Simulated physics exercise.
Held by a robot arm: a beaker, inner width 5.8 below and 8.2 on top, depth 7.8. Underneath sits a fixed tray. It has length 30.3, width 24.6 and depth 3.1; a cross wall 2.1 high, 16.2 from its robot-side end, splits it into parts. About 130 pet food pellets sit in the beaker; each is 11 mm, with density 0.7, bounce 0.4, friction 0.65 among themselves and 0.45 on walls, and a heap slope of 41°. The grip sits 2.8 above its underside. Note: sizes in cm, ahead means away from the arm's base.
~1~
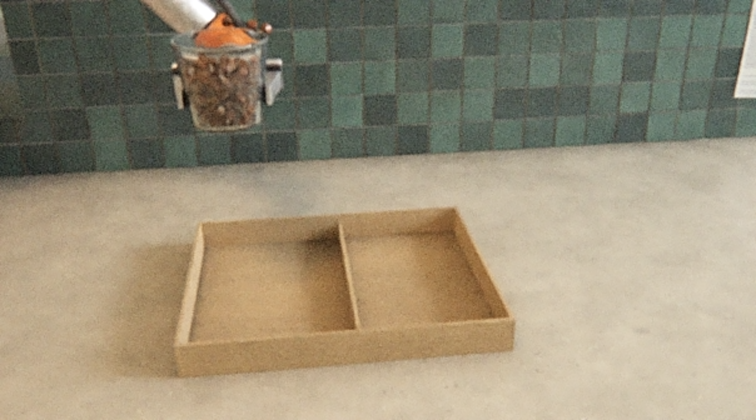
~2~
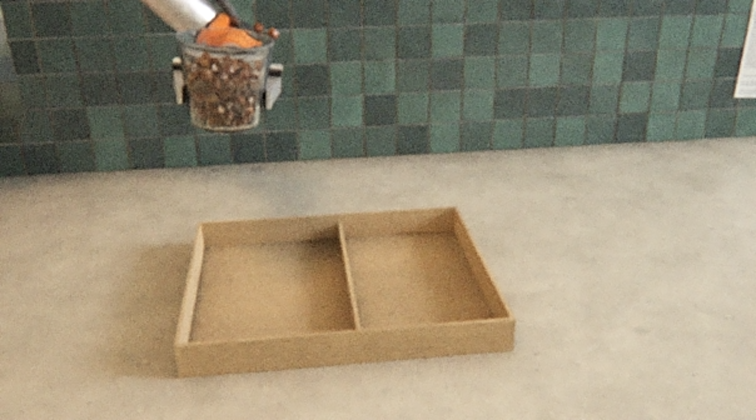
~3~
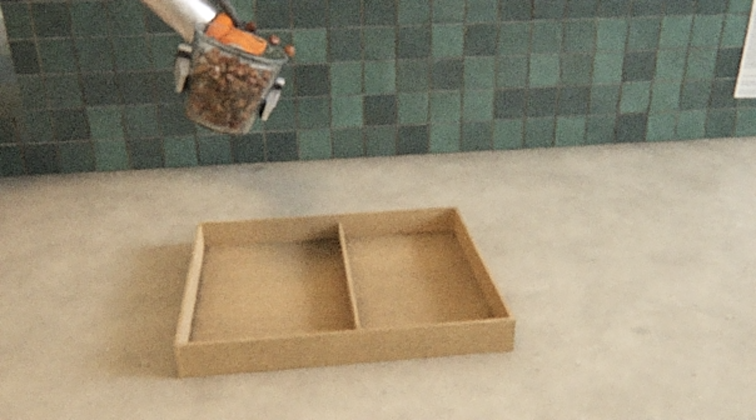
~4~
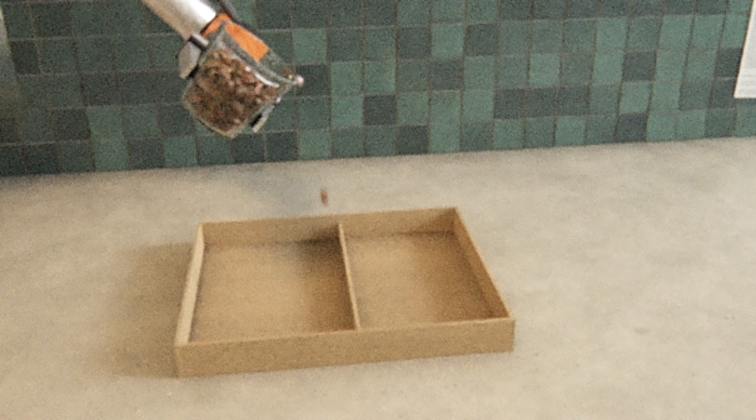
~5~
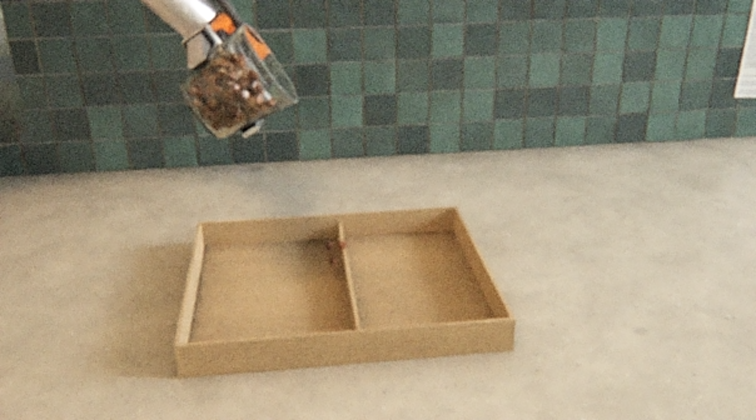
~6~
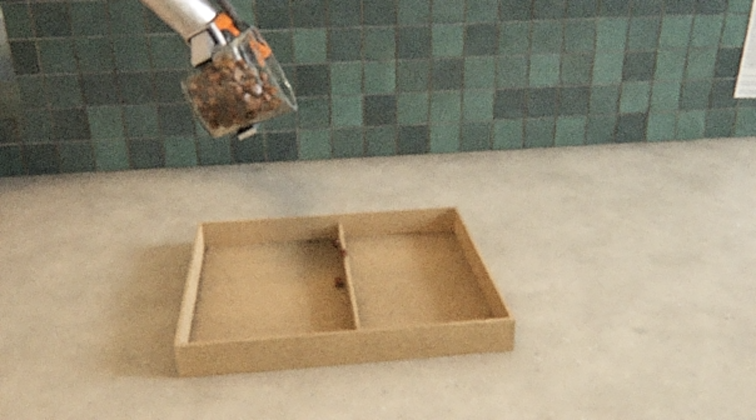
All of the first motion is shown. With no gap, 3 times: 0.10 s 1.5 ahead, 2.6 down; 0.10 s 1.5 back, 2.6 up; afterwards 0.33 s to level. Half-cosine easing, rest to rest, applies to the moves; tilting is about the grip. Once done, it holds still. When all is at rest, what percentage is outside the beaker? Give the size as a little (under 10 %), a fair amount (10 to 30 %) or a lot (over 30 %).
A little.
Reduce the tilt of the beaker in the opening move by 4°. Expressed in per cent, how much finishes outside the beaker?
Close to 0 in a hundred, I'd say.
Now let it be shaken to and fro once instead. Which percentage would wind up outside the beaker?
Estimate: Around 5 %.
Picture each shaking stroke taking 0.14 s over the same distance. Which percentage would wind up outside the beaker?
I'd expect some 0 per cent.
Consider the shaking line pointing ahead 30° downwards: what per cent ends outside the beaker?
Result: Approx. 10 %.
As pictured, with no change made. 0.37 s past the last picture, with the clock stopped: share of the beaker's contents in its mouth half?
Some 40 per cent.
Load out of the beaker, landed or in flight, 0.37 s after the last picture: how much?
Share gone: Around 5 %.
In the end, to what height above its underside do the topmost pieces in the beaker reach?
It reaches close to 7.0 cm in the end.
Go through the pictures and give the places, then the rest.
In the first picture, beaker middle at (224, 83), level; upper third of the load around (226, 74), from x 190 to 265, top at y 20; 133 in the beaker.
In the second picture, beaker middle at (225, 83), tilted 6° forward; upper third of the load around (223, 73), from x 190 to 275, top at y 25.
In the third picture, beaker middle at (229, 83), tilted 22° forward; upper third of the load around (222, 73), from x 195 to 290, top at y 30.
In the fourth picture, beaker middle at (232, 85), tilted 42° forward; upper third of the load around (224, 75), from x 195 to 325, top at y 55; 130 in the beaker, 3 in flight or on a rim.
In the fifth picture, beaker middle at (235, 88), tilted 58° forward; upper third of the load around (225, 76), from x 195 to 340, top at y 55; 130 in the beaker, 3 in the robot-side part.
In the sixth picture, beaker middle at (235, 89), tilted 64° forward; upper third of the load around (224, 79), from x 195 to 345, top at y 60; 130 in the beaker, 3 in the robot-side part.
Then, 0.37 s after the last picture, tilted 64° forward, highest piece 24 above the table; 129 in the beaker, 3 in the robot-side part, 1 in flight or on a rim.
Then, 0.74 s after the last picture, tilted 38° forward, highest piece 25 above the table; 128 in the beaker, 4 in the robot-side part, 1 in flight or on a rim.
Then, 1.13 s after the last picture, level, highest piece 26 above the table; 128 in the beaker, 4 in the robot-side part, 1 in the far-side part.
Then, 2.18 s after the last picture, level, highest piece 26 above the table; 128 in the beaker, 4 in the robot-side part, 1 in the far-side part.
Final count, 128 in the beaker, 4 in the robot-side part, 1 in the far-side part. That is 4 % outside the beaker.
